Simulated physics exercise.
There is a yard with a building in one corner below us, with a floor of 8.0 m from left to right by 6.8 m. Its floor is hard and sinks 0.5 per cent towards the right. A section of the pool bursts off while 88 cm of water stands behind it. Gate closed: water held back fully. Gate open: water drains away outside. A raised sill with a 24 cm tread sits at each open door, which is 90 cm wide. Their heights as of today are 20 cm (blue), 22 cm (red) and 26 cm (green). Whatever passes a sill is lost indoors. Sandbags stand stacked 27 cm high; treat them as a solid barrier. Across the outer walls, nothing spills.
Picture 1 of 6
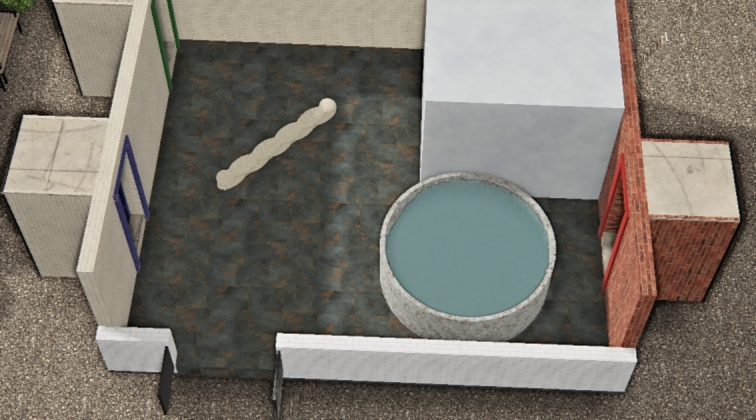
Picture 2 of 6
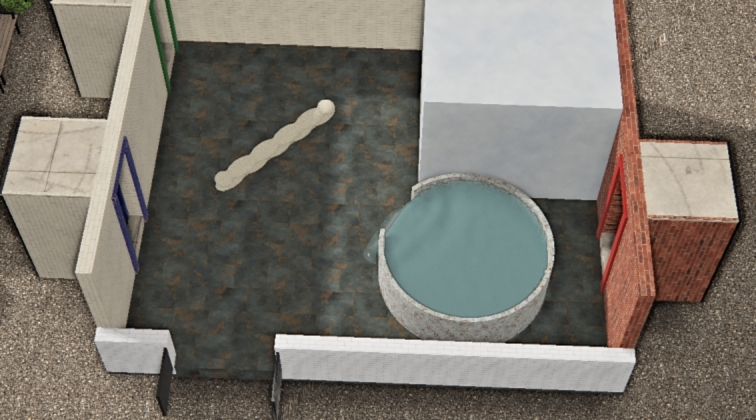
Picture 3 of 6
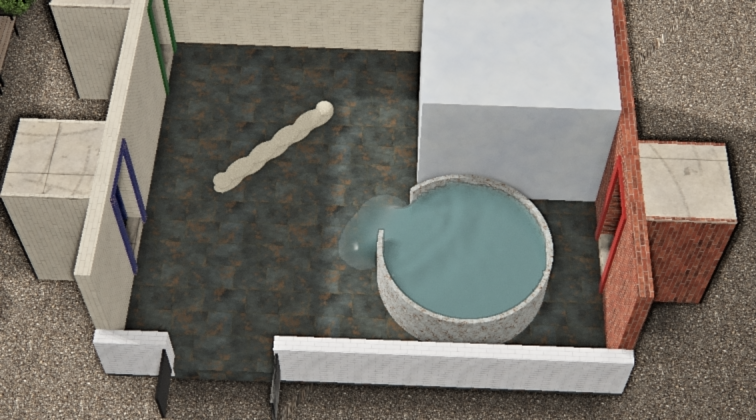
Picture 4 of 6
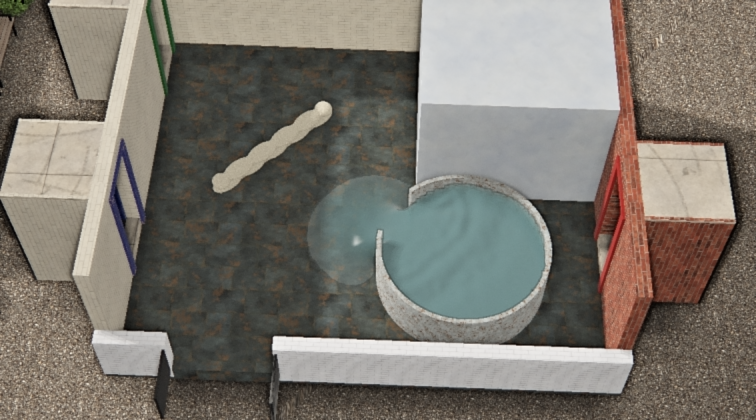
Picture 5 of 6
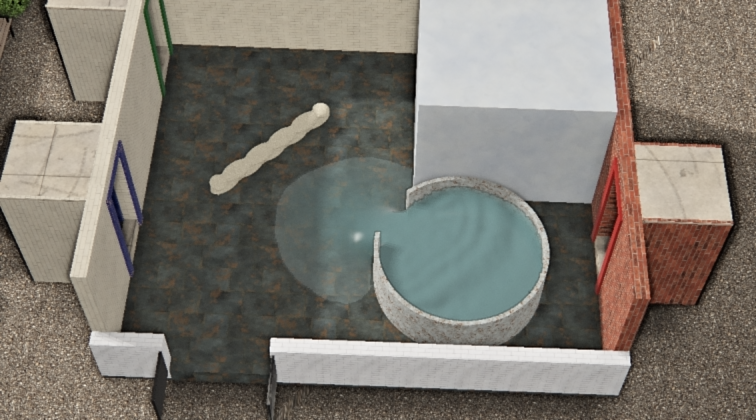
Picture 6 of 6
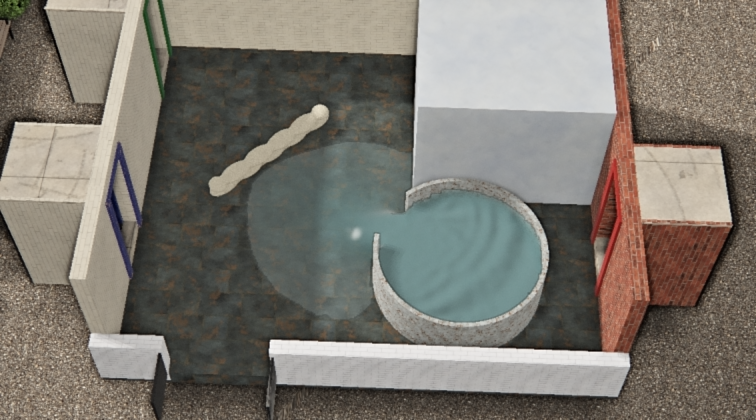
A round pool breaks open on its left side and water spreads across the dark floor.
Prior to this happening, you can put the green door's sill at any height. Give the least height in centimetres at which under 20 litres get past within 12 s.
11.5 cm.
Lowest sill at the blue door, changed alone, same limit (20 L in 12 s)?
I'd raise blue to close to 30 cm.
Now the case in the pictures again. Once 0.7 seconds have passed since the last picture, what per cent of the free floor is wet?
Around 40 per cent of the floor.
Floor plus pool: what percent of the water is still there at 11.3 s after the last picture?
Something near 84 out of a hundred parts.
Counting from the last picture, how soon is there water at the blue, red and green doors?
Arrival times: Blue 0.8 seconds, red 8.0 seconds, green 2.4 seconds.
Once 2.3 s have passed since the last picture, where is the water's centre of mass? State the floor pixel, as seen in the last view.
(372, 240) or so.
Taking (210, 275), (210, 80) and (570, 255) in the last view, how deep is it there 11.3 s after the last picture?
Depths in order: 9 / 13 / 7 cm.
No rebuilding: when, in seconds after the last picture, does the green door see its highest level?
That happens close to 5.5 s on the clock.
Then, 0.7 s after the last picture water covers 40 % of the floor, deepest (48 cm) near (385, 238); it has not reached the green door.
Then, 2.3 s after the last picture water covers 65 % of the floor, deepest (36 cm) near (117, 357); it has not reached the green door.
Then, 11.3 s after the last picture water covers 95 % of the floor, deepest (16 cm) near (411, 59); 13 cm at the green door, 0 litres in over its 26 cm sill.
At the green door as built, the water peaked near 15 cm, 5.7 s after the last picture.
With a sill of 10 cm, 40 litres would have come in within the 12 s; with 14 cm, 2 litres. So under 20 litres takes about 11.5 cm.
